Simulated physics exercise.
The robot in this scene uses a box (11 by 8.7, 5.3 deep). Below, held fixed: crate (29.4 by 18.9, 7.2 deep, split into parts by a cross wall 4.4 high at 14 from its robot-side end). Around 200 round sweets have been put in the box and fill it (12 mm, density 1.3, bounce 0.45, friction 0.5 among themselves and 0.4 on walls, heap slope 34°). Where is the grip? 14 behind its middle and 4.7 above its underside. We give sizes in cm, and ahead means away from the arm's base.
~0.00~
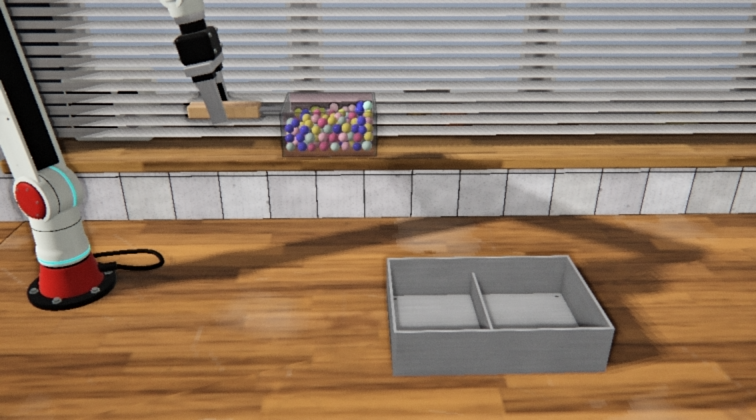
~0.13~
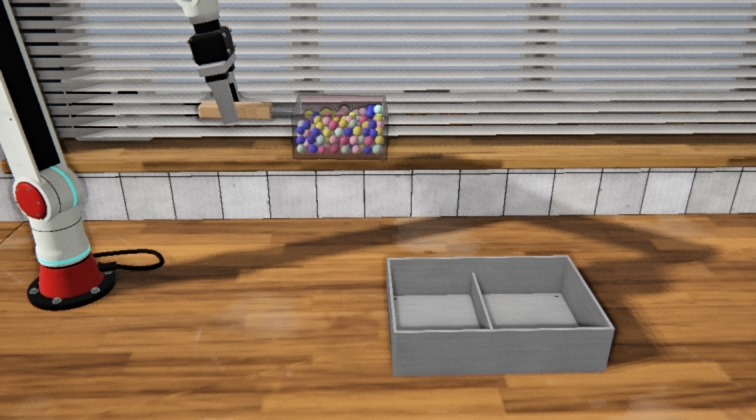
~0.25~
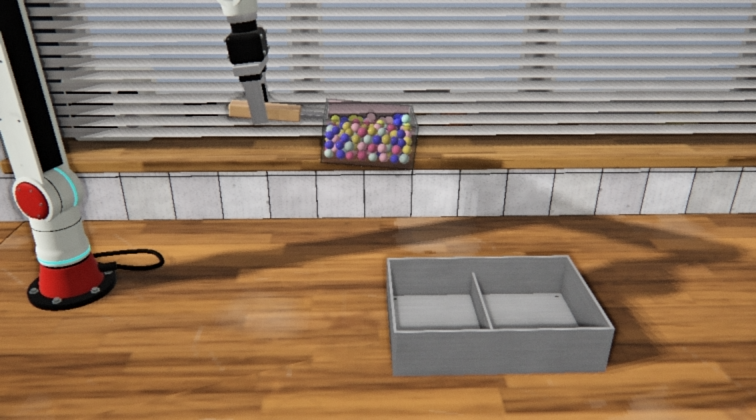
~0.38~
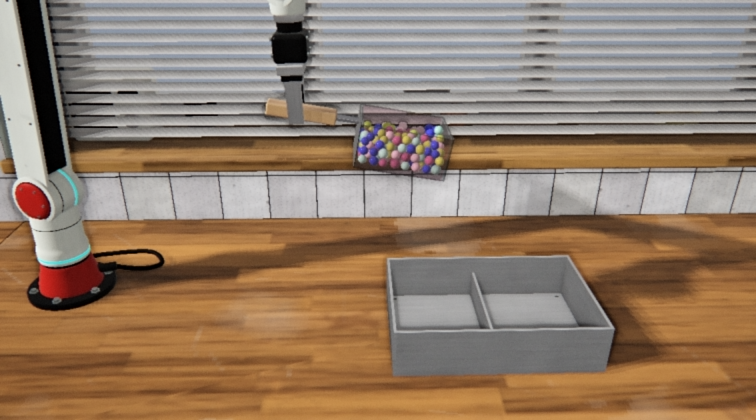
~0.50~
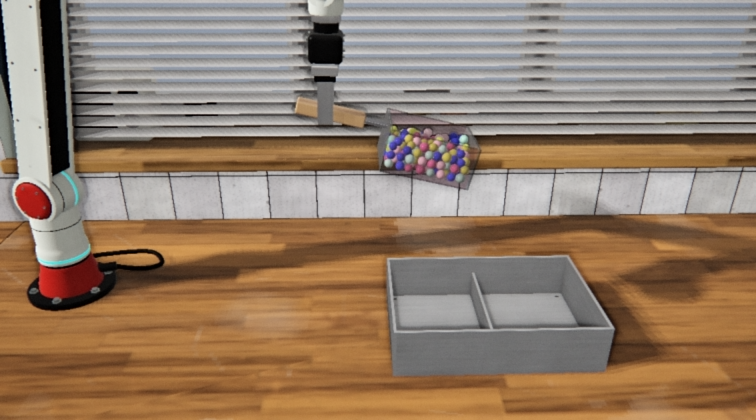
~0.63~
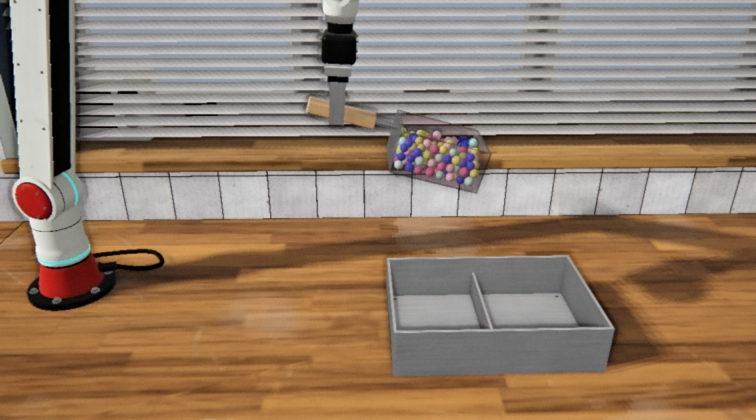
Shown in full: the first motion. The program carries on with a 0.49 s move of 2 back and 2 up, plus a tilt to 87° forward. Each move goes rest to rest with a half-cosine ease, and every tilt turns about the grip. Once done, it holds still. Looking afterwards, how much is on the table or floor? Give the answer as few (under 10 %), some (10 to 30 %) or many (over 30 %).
Many, over 30 %.
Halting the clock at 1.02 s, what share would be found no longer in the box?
Around 0 % has gone out so far.
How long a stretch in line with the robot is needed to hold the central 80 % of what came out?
Length: Close to 10 cm.
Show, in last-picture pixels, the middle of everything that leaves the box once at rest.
(364, 330).
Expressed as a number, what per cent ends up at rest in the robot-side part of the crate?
I'd put it at roughly 5 per cent.
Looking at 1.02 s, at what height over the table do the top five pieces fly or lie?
Height: Some 28 cm.
After 0.83 s, tilted 40° forward, highest piece 29 above the table; 203 in the box.
After 1.02 s, tilted 80° forward, highest piece 28 above the table; 203 in the box.
After 1.32 s, tilted 87° forward, highest piece 27 above the table; 178 in the box, 3 on the table or floor, 22 in flight or on a rim.
After 2.37 s, tilted 87° forward, highest piece 27 above the table; 112 in the box, 84 on the table or floor, 7 in the robot-side part.
At rest, 112 in the box, 84 on the table or floor, 7 in the robot-side part. That is 41 % on the table or floor.
